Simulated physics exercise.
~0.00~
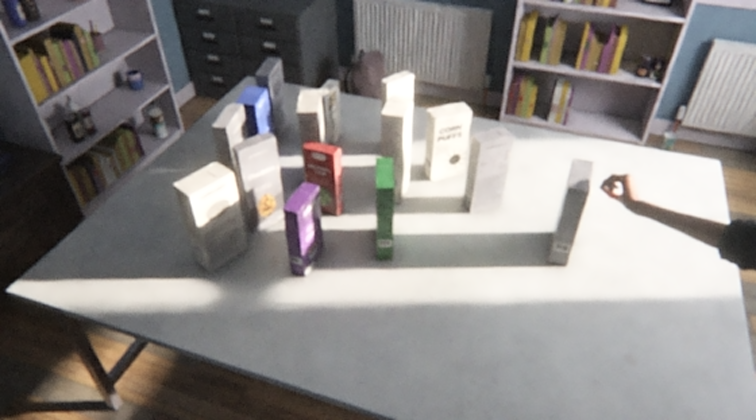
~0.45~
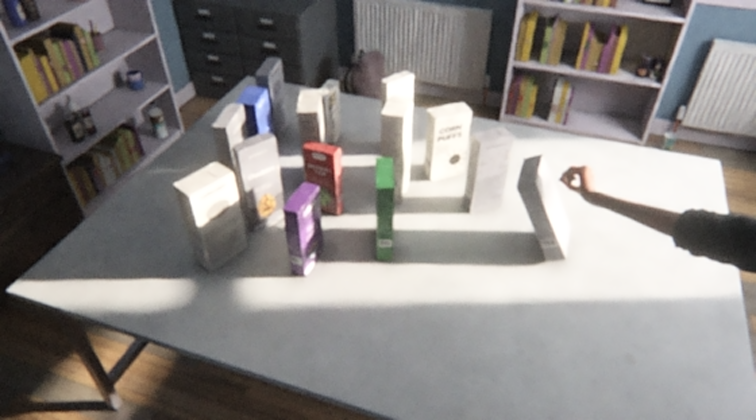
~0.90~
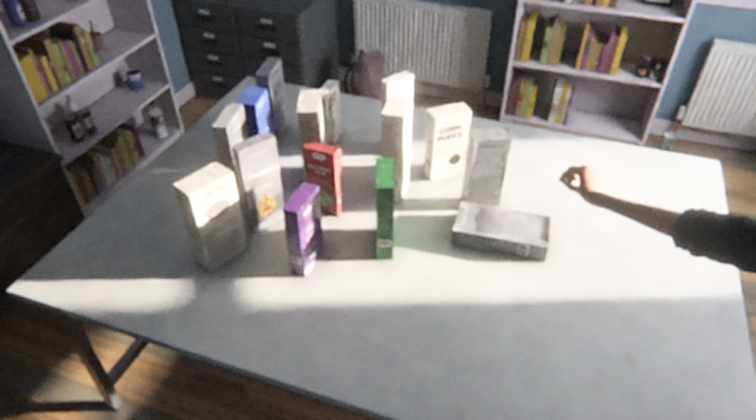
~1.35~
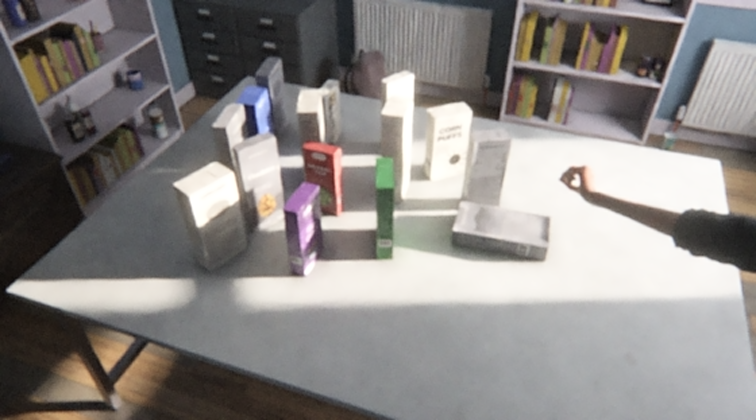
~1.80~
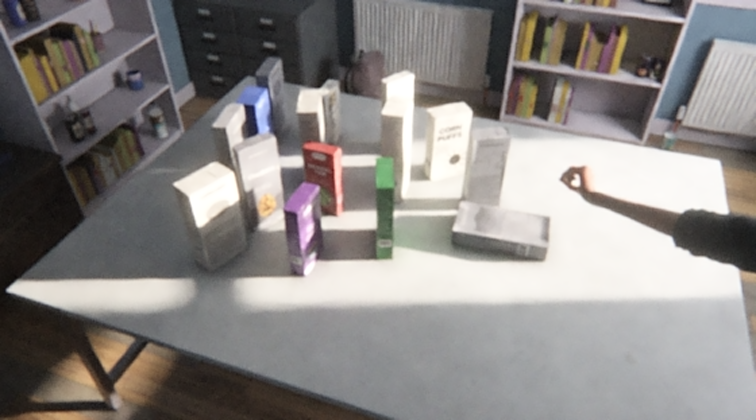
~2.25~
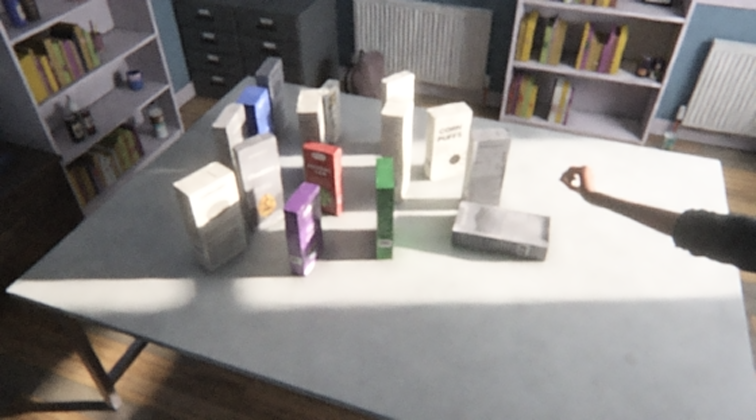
A grey box tips left beside an outstretched hand and lands on its side, leaving the other boxes standing on the table.
